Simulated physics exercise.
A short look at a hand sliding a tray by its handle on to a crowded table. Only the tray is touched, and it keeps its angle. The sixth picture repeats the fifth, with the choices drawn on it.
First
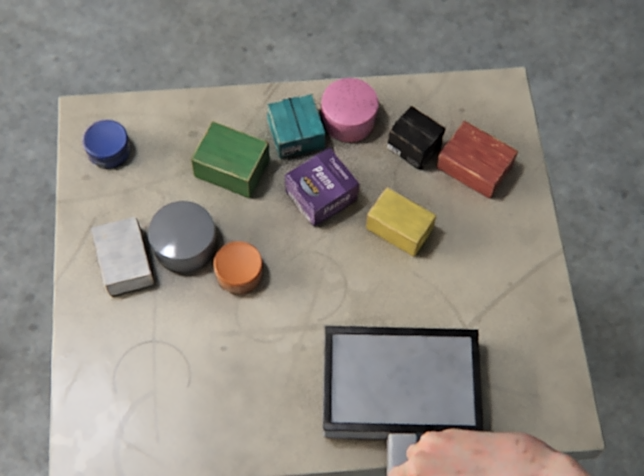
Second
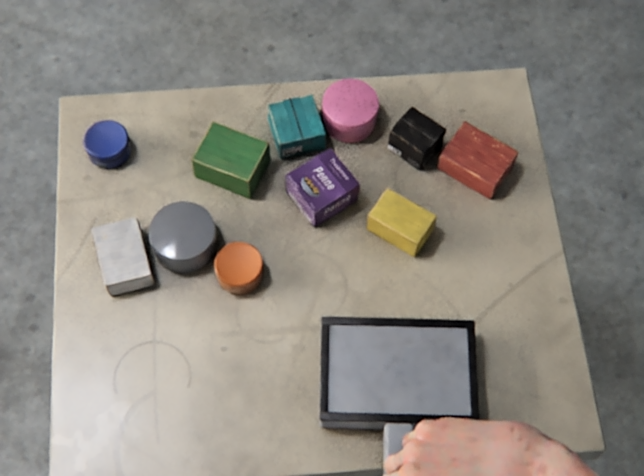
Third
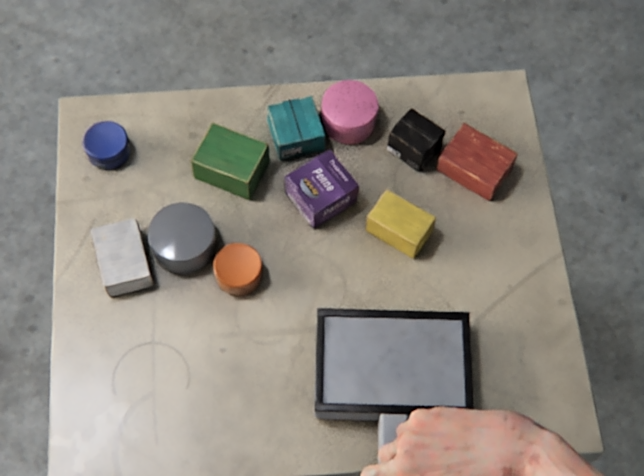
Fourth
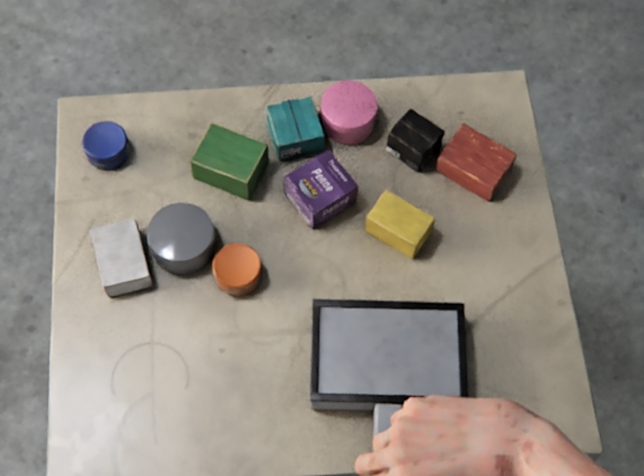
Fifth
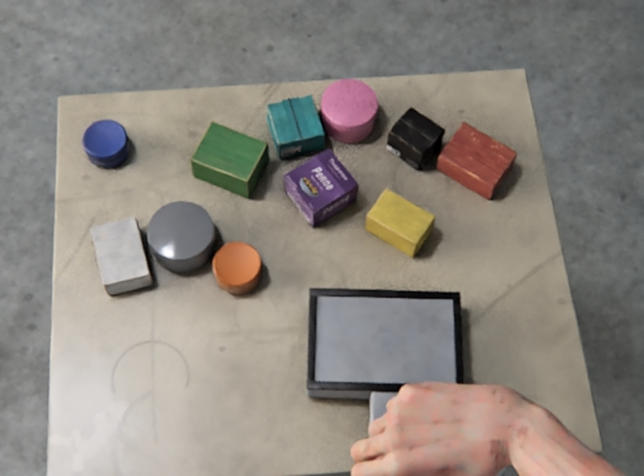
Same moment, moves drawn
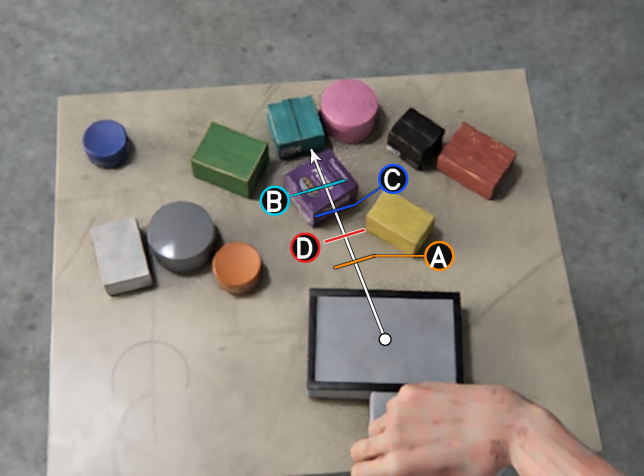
A hand slides a black-framed grey tray slightly up and left below the scattered colourful objects.
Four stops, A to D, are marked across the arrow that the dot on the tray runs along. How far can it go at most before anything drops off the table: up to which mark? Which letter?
It should halt at B.
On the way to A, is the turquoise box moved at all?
By then, no.
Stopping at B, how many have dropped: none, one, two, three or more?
In all, none.
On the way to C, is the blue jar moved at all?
No.
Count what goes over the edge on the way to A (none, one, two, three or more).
In all, none.
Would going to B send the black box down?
No.
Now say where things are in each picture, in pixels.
The first picture shows green block (231, 159); blue jar (107, 144); black box (416, 138).
The second picture shows tray (398, 369); white block (124, 256).
The third picture shows tray (393, 361); purple box (321, 189).
The fourth picture shows tray (389, 351); pink pot (348, 113).
The fifth picture shows tray (385, 340); grey pot (182, 237); red block (476, 161); green block (231, 160).
On the marked copy, A at (355, 262); B at (326, 186); C at (335, 211); D at (345, 236); the arrow from (385, 339) to (312, 150); the white dot at (385, 339).
Taking B. A third of the way, tray (361, 286); yellow block (399, 216); pink pot (349, 111).
Two thirds of the way, tray (340, 232); turquoise box (296, 120); purple box (325, 162).
When it is over, tray (326, 194); turquoise box (291, 86); pink pot (346, 83); nothing has fallen.
As for the rest, A is safe but short; C is safe but short; D is safe but short.
